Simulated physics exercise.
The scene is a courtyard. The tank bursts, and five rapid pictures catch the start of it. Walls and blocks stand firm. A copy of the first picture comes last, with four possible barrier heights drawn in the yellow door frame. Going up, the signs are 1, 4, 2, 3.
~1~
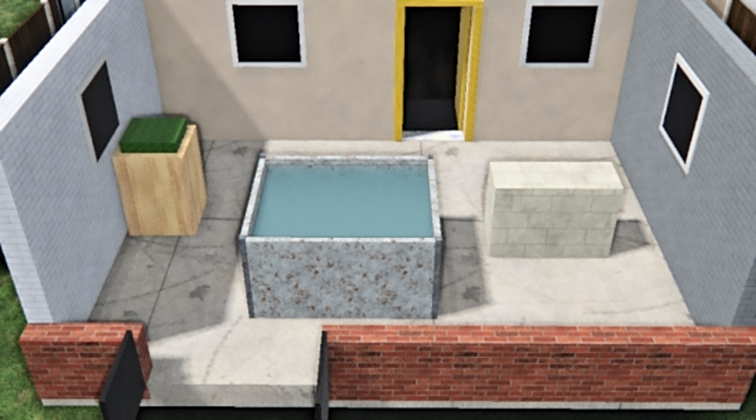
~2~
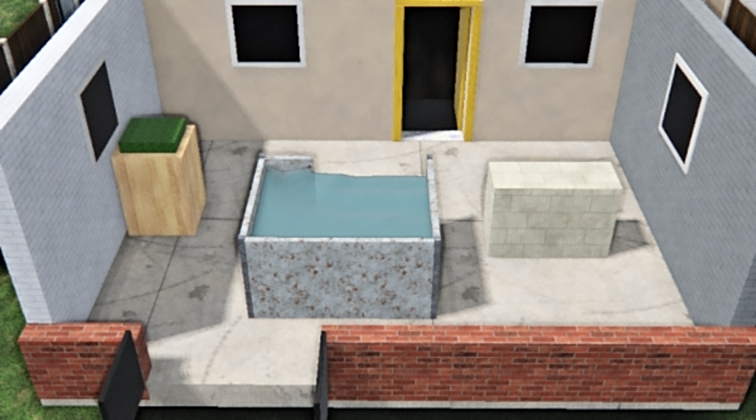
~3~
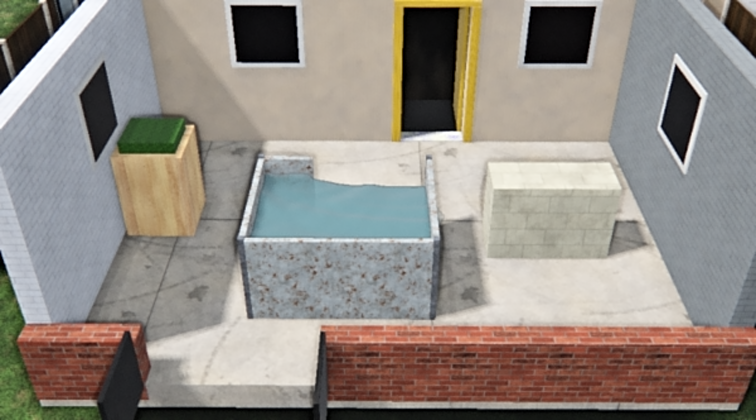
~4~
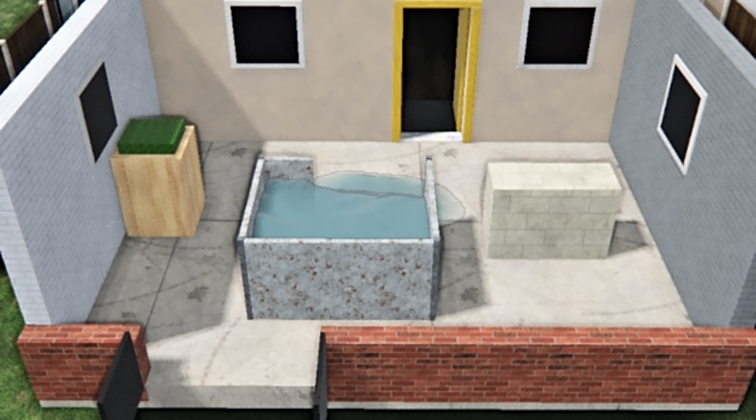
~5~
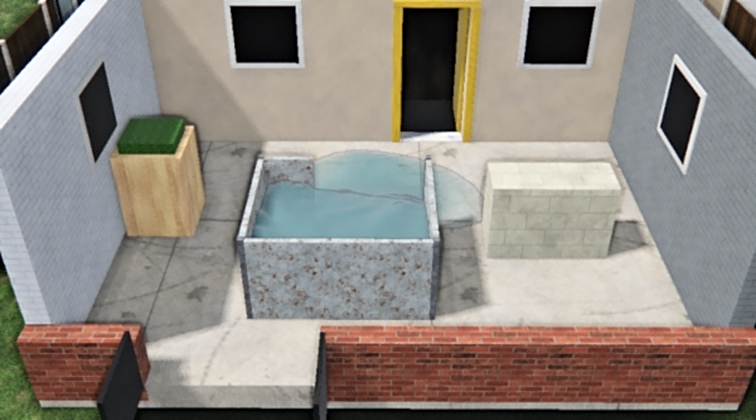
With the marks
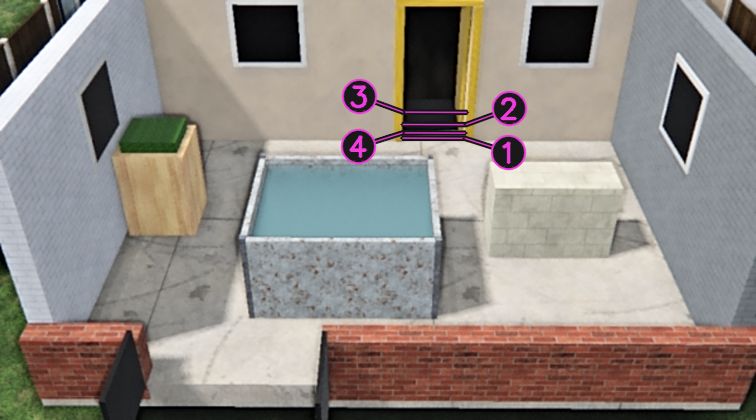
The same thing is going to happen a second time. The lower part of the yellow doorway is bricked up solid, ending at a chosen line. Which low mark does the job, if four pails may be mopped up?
The limit is 3.
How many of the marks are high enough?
One of them.
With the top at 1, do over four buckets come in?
Yes, it does.
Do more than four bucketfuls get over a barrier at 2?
Yes.
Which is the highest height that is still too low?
2 it is.
On the marked copy, 1 at (433, 138); 2 at (434, 124); 3 at (434, 112); 4 at (433, 133); from the bottom up 1, 4, 2, 3.
Choosing 1, dozens of bucketfuls pour in.
Choosing 2, about 12 bucketfuls get in.
Choosing 3, a bucket or two gets in.
Choosing 4, dozens of bucketfuls pour in.
